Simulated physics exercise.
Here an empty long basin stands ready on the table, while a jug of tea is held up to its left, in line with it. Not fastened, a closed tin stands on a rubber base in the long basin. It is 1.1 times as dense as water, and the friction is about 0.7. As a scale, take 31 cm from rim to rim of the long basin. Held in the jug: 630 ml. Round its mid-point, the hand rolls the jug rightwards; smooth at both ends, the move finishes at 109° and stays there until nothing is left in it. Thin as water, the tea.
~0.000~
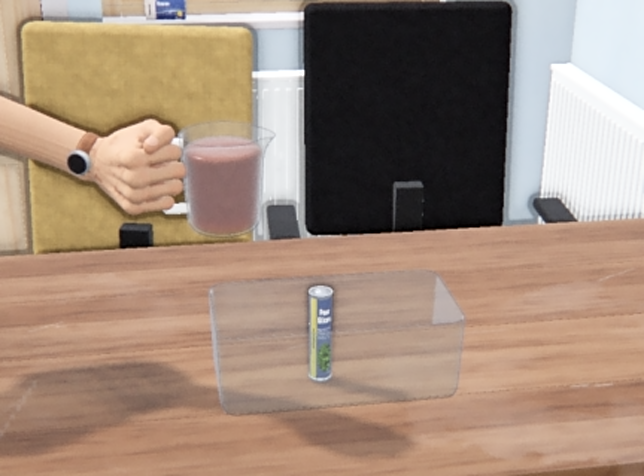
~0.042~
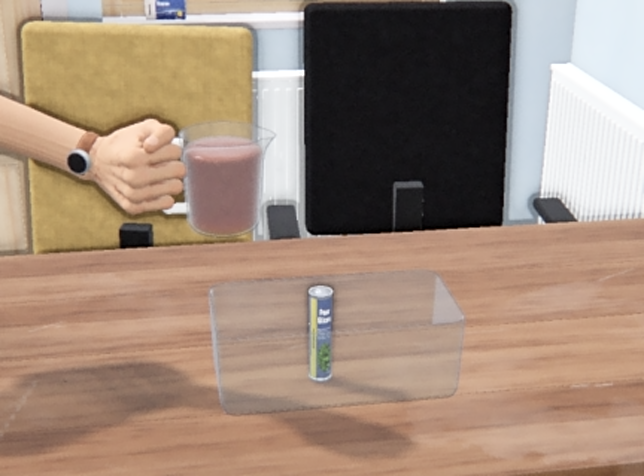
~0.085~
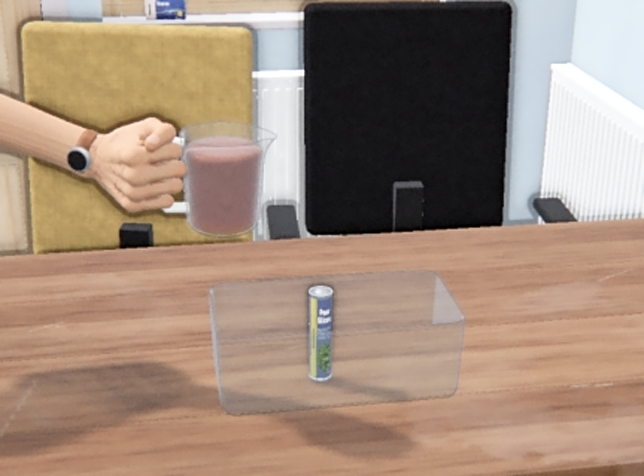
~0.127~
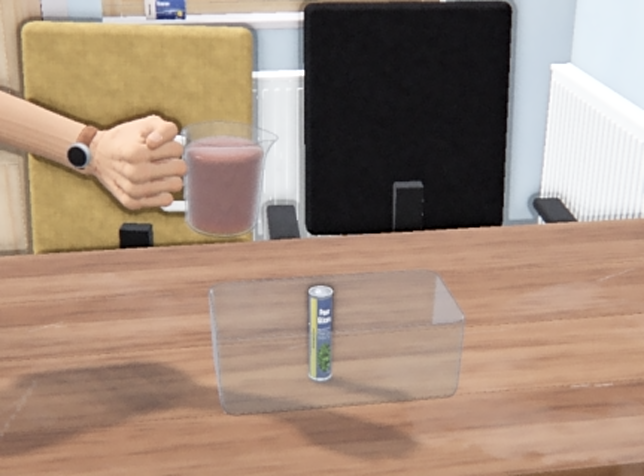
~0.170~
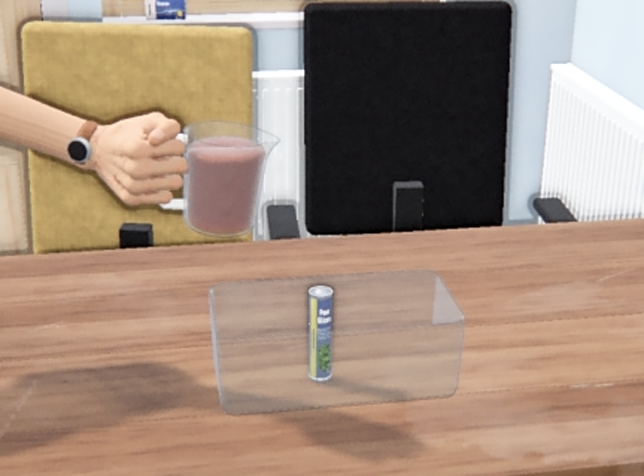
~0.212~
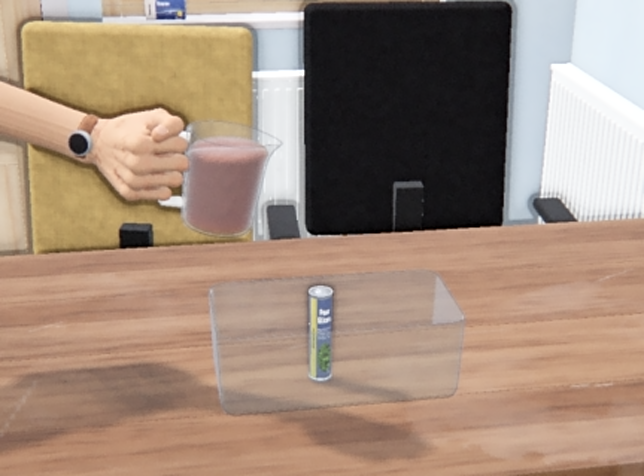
In the video, a hand wearing a watch holds a clear jug of reddish-brown liquid above a wooden table and slowly tilts it slightly to the right, while a small tin stands still inside a transparent rectangular container.
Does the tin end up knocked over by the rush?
Looks like it can't take it.
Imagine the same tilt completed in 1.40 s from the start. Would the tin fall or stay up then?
Then the tin tumbles.
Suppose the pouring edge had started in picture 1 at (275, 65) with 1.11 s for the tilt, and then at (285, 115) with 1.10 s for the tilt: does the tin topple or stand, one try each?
Run one: It does not tip. Run two: It does not tip.
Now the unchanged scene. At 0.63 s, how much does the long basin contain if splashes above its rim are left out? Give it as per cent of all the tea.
Roughly 2 per cent.
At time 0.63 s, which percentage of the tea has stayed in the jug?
Some 80 per cent.
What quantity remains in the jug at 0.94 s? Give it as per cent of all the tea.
Roughly 24 per cent.
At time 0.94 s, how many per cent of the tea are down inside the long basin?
I reckon close to 48 per cent.
Then, 0.63 s in, the tilt is 66° and 80 per cent is still to pour; the tin stands where it began.
Then, 0.94 s in, the tilt is 103° and 23 per cent is still to pour; the tin stands where it began.
Then, 1.26 s in, the tilt is 109° and 1 per cent is still to pour; the tin leans 14°.
Then, 1.61 s in, the tilt is 109° and 0 per cent is still to pour; the tin lies on its side.
Finally, the tin lies on its side.
